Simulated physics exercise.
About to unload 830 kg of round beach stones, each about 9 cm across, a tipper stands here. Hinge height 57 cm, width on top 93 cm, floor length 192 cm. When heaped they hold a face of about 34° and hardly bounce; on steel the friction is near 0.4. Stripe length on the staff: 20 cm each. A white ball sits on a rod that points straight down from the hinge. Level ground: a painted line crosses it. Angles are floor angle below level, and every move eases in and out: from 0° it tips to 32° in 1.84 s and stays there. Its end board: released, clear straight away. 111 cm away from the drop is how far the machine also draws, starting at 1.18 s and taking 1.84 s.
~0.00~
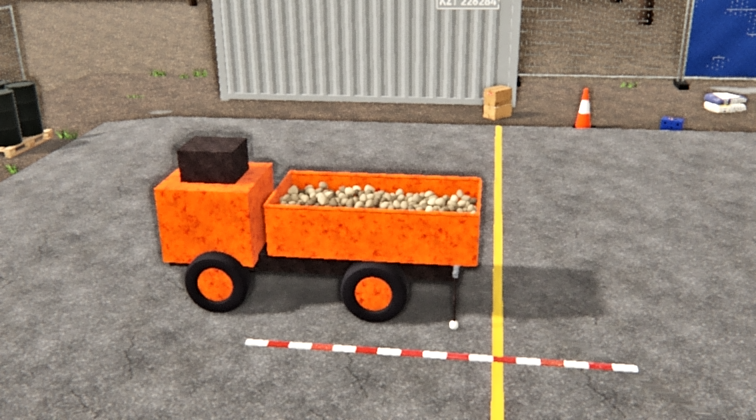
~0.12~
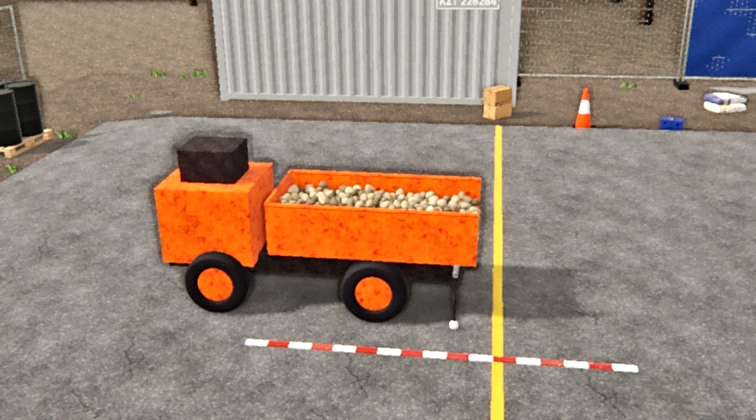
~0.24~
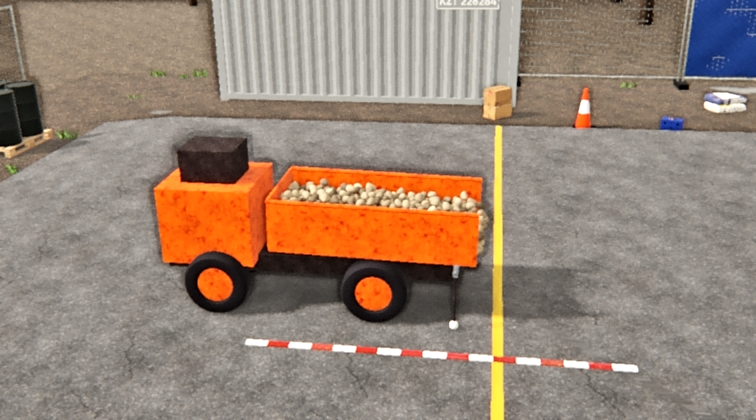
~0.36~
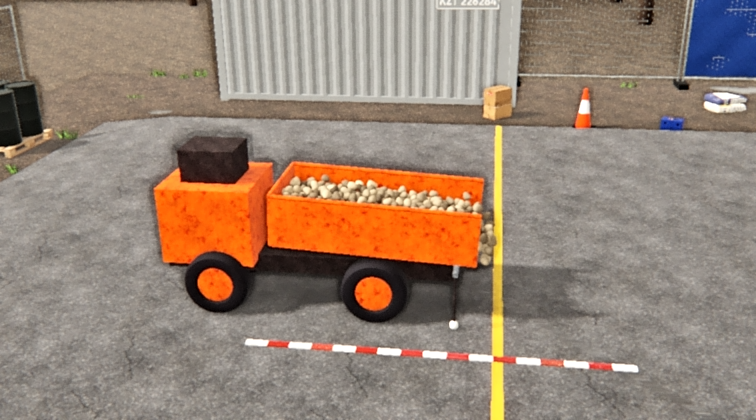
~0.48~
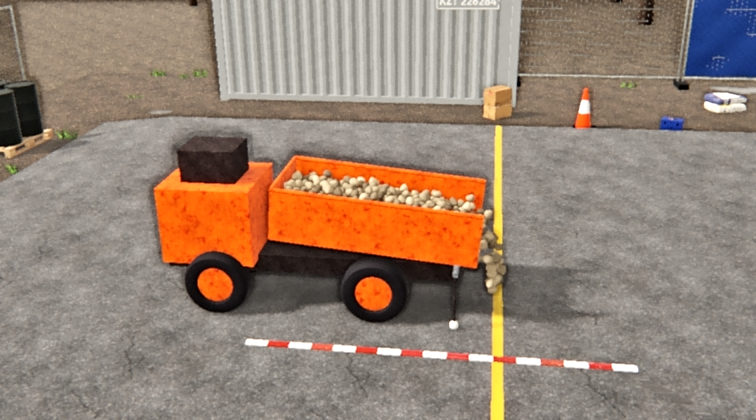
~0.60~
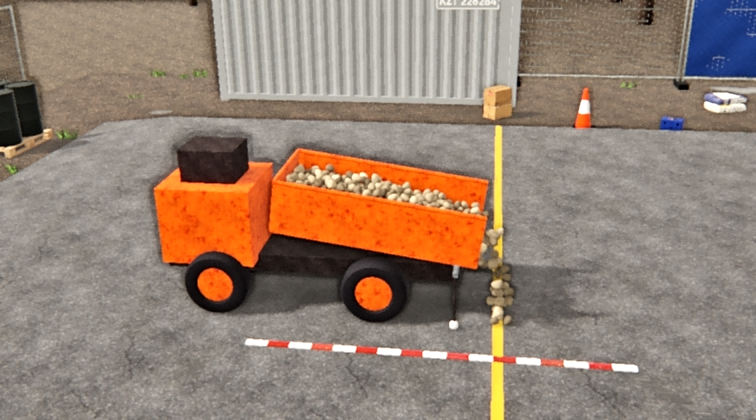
An orange truck's bed tilts up slightly as round stones drop from its right end.
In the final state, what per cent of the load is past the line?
About 50 percent.
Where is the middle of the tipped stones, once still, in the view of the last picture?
(493, 295).
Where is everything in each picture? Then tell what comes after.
In the first frame, the body is at 0°, its lip at (476, 265); the top of the load is at (367, 197).
In the second frame, the body is at 0°, its lip at (476, 265); the top of the load is at (352, 196); the stones move at 0.1 m/s on average.
In the third frame, the body is at 1°, its lip at (476, 266); the top of the load is at (320, 191); 2 % has left.
The fourth frame shows lip at (476, 266), floor tilted 3°, highest stones at (314, 188); 3 % has left.
The fifth frame shows lip at (477, 267), floor tilted 5°, highest stones at (316, 183); 4 % has left.
In the sixth frame, the body is at 8°, its lip at (477, 268); the top of the load is at (306, 174); 5 % has left.
After 1.4 s the floor is at 27°; 77 % in the body, 10 % short of the line, 14 % past the line; the foremost stones are at (561, 304).
After 1.9 s the floor is at 32°; 34 % in the body, 33 % short of the line, 34 % past the line; the foremost stones are at (603, 315).
After 3.5 s the floor is at 32°; 0 % in the body, 53 % short of the line, 47 % past the line; the foremost stones are at (625, 305).
After 6.2 s the floor is at 32°; 0 % in the body, 53 % short of the line, 47 % past the line; the foremost stones are at (625, 305).
